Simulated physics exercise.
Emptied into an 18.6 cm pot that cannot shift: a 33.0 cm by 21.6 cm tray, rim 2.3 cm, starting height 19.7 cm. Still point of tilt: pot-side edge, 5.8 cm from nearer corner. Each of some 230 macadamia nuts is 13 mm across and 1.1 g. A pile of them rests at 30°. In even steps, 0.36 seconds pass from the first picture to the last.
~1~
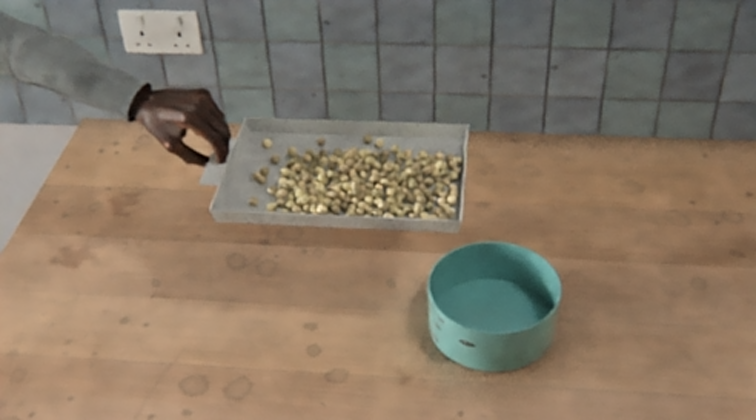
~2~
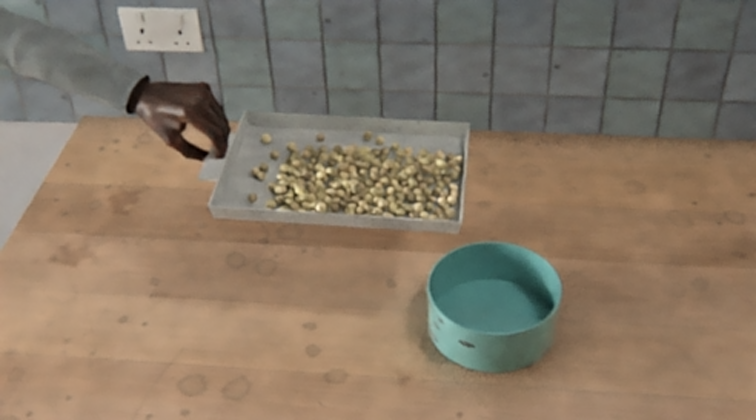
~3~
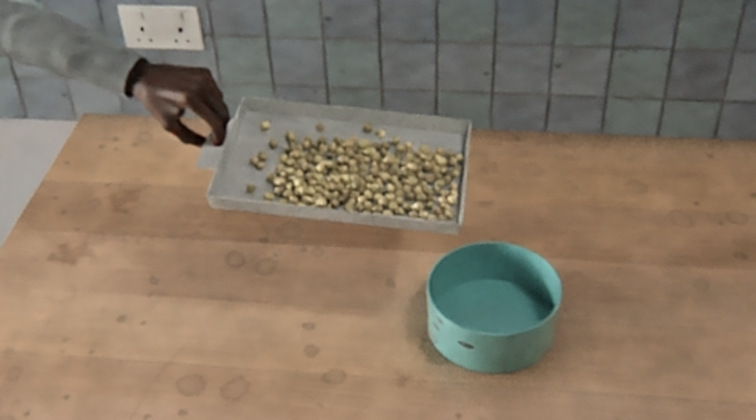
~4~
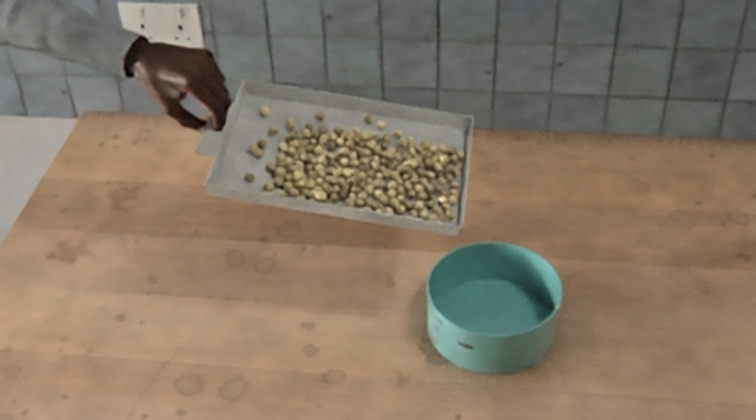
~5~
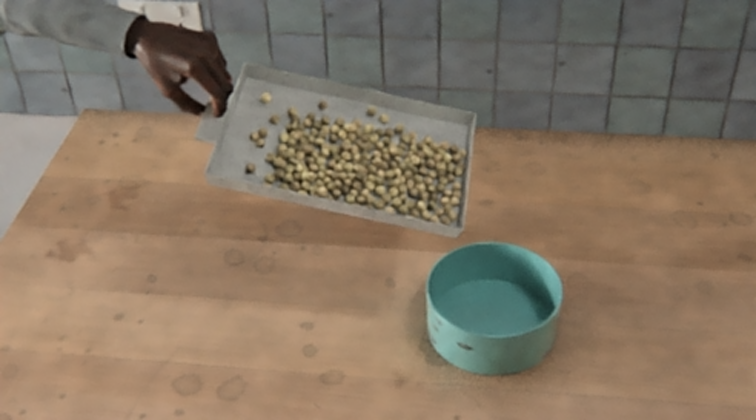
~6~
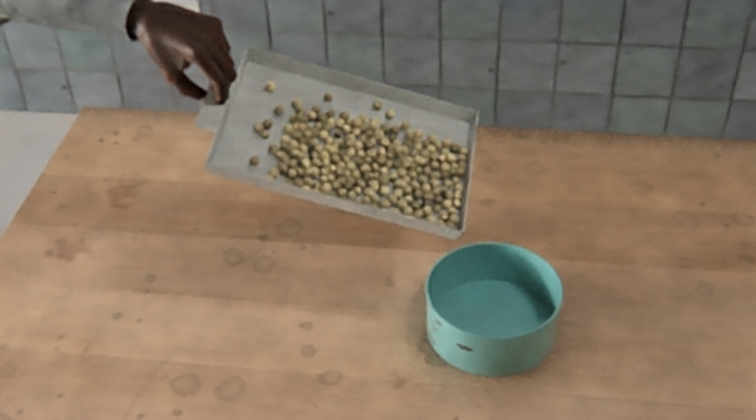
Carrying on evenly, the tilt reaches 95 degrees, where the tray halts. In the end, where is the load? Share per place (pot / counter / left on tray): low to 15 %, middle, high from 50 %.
Shares - pot: High, counter: Low, tray: Low.
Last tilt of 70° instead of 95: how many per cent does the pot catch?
Estimate: Roughly 50 percent.
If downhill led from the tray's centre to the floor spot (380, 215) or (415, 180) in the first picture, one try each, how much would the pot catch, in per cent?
First try: Around 55 percent; second try: Around 50 percent.
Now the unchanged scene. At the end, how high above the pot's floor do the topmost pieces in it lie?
I'd say near 4.0 centimetres.
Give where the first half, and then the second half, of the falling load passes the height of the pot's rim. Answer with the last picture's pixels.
Around (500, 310), then (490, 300).
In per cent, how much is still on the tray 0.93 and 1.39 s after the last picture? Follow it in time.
About 95, 5.
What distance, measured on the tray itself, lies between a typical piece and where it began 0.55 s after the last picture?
Displacement on the tray: About 2 cm.
Then, 0.55 s after the last picture, tilt 55 degrees; the tray holds 100 %, the pot 0 %.
Then, 0.93 s after the last picture, tilt 79 degrees; the tray holds 95 %, the pot 5 %.
Then, 1.39 s after the last picture, tilt 95 degrees; the tray holds 5 %, the pot 80 %.
In the end, pot 95 %, counter 5 %, tray 0 %.
